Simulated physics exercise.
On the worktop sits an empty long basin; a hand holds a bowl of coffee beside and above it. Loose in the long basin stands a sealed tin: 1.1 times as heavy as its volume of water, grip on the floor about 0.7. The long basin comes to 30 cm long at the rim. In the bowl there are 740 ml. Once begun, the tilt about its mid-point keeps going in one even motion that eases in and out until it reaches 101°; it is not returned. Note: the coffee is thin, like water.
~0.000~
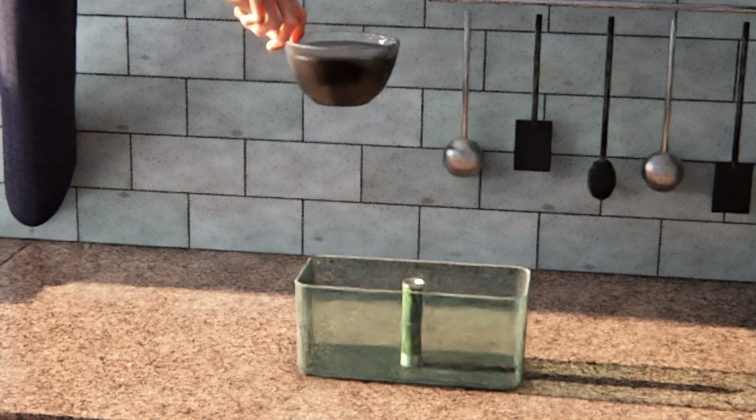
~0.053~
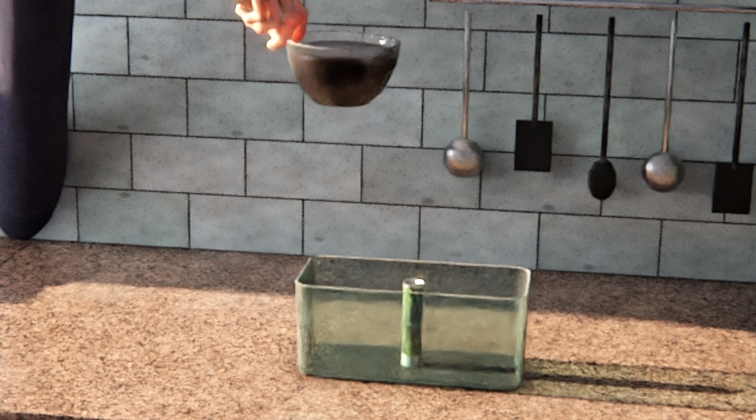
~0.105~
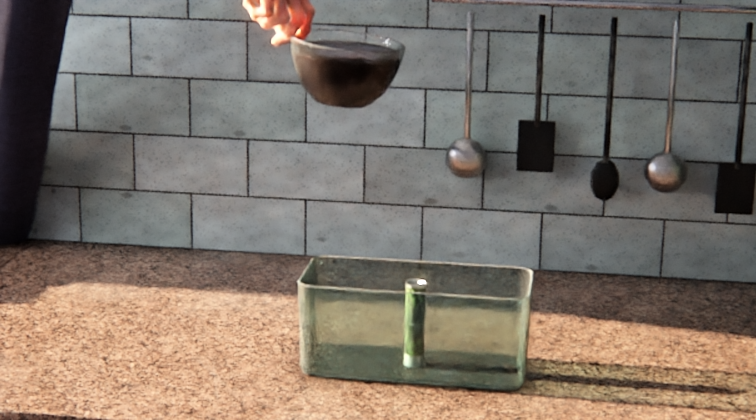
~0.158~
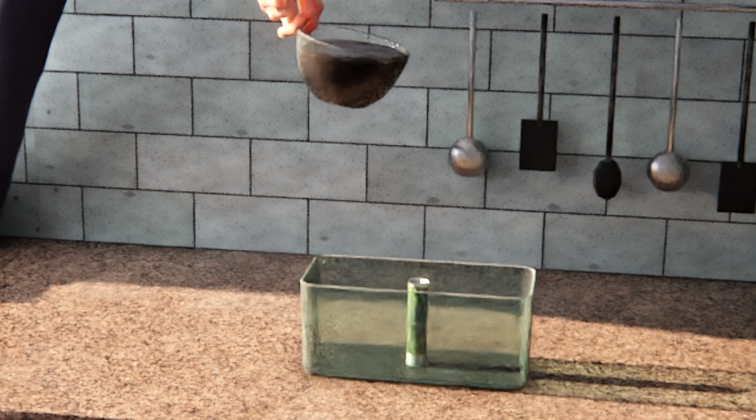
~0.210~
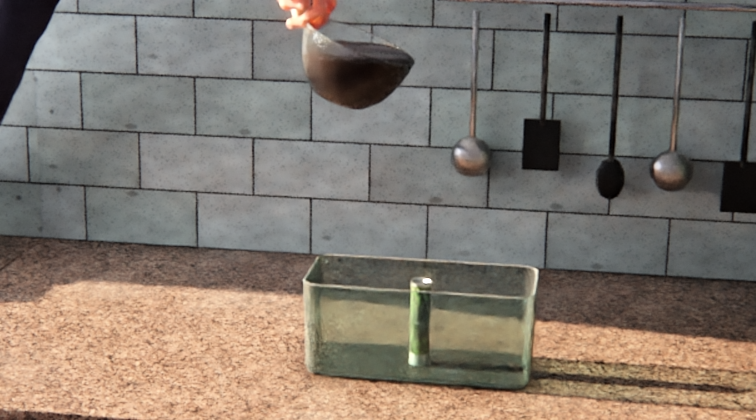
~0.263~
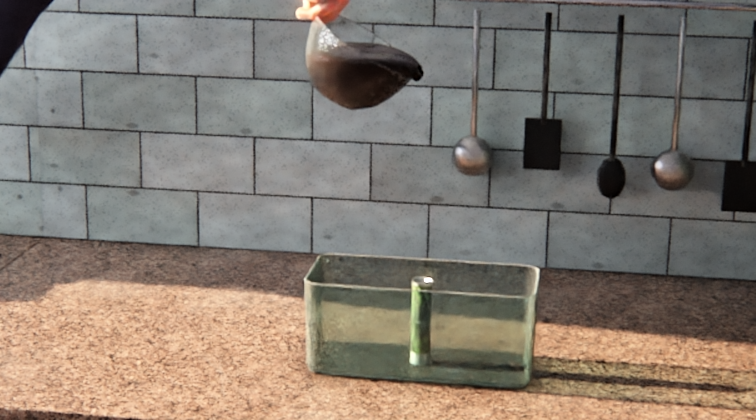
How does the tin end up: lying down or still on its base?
It tilts over.
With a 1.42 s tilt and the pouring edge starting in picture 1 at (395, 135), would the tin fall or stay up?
Result: Tin upright.
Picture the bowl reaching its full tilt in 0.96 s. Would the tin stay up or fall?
Outcome - the tin stays erect.
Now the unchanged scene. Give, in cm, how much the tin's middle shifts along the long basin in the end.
In the end the tin's centre has shifted about 7.5 centimetres.
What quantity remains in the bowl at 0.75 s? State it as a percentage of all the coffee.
1 %.
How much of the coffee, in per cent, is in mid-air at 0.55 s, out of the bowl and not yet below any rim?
Some 64 per cent, I reckon.
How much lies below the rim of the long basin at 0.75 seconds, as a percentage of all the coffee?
Value: Approx. 80 %.
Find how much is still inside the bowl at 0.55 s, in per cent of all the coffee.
Roughly 24 percent.
After 0.55 s the tilt is 88° and 24 per cent is still to pour; the tin stands where it began.
After 0.75 s the tilt is 101° and 1 per cent is still to pour; the tin stands where it began.
After 0.97 s the tilt is 101° and 0 per cent is still to pour; the tin leans 51°.
After 1.21 s the tilt is 101° and 0 per cent is still to pour; the tin lies on its side.
In the end the tin lies on its side.
